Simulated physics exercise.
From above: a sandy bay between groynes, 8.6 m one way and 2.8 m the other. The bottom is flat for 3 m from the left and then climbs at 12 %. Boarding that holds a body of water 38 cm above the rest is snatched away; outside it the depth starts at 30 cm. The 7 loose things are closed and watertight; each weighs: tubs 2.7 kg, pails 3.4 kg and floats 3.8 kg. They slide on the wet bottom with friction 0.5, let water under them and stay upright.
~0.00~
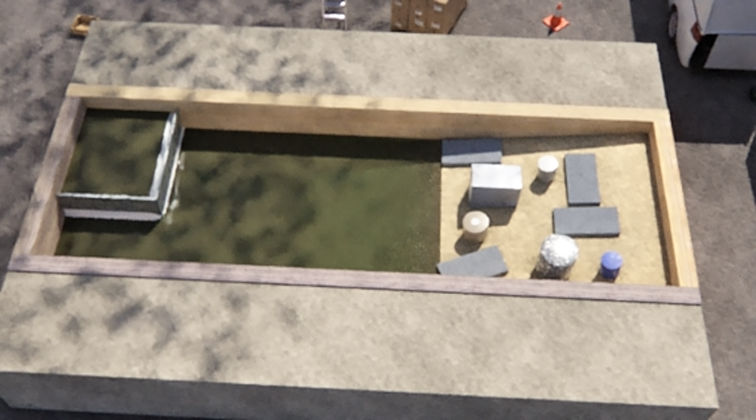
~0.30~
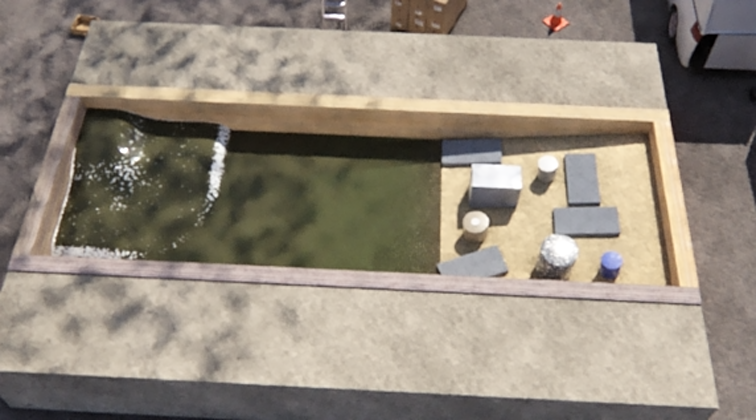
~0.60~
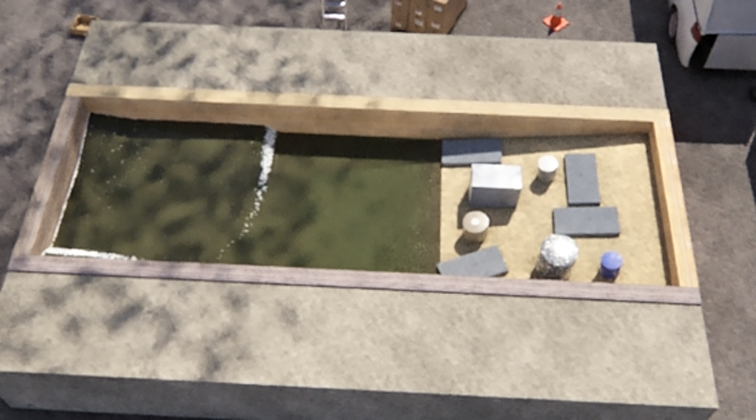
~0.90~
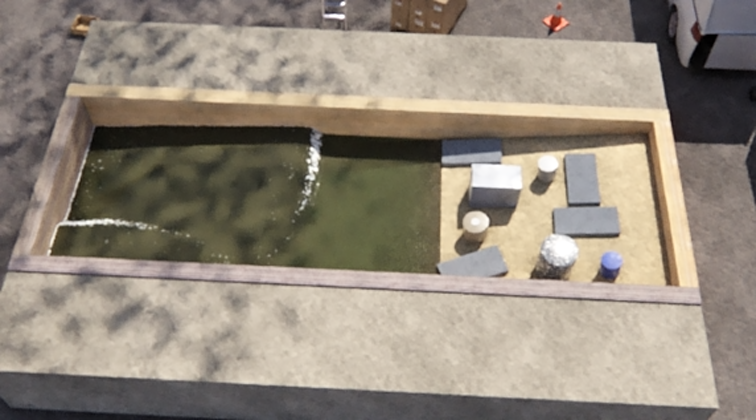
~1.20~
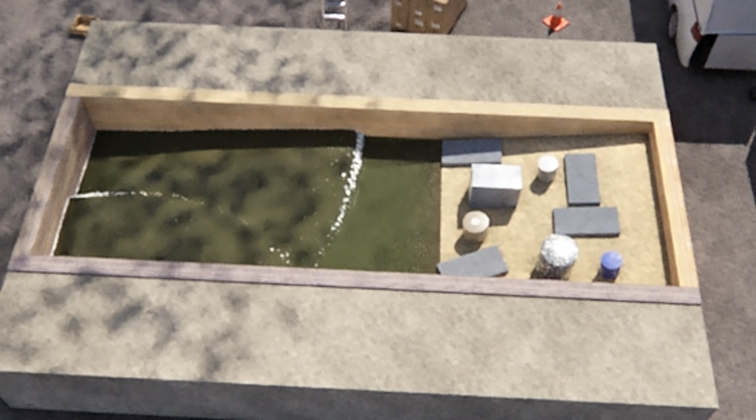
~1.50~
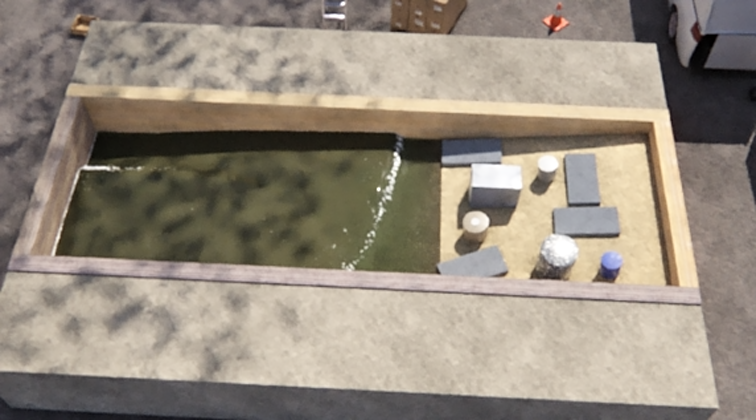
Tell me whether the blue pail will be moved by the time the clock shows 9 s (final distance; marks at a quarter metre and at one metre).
The blue pail barely shifts.
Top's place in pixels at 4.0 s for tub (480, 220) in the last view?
Around (548, 182).
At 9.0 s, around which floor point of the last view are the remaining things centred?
Near (458, 207).
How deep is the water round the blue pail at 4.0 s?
Roughly 3 cm.
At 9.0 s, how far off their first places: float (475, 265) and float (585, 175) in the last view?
In that order: 200 cm, 60 cm.
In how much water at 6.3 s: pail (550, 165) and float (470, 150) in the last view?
Roughly 3 and 22 cm.
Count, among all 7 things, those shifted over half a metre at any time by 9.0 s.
That makes 6.
After 2.1 s the blue pail is near (615, 260), 0.0 m from its start, aground; 0 afloat.
After 4.0 s the blue pail is near (615, 260), 0.0 m from its start, aground; 3 afloat.
After 6.3 s the blue pail is near (615, 260), 0.0 m from its start, aground; 5 afloat.
After 9.0 s the blue pail is near (615, 260), 0.0 m from its start, aground; 3 afloat.
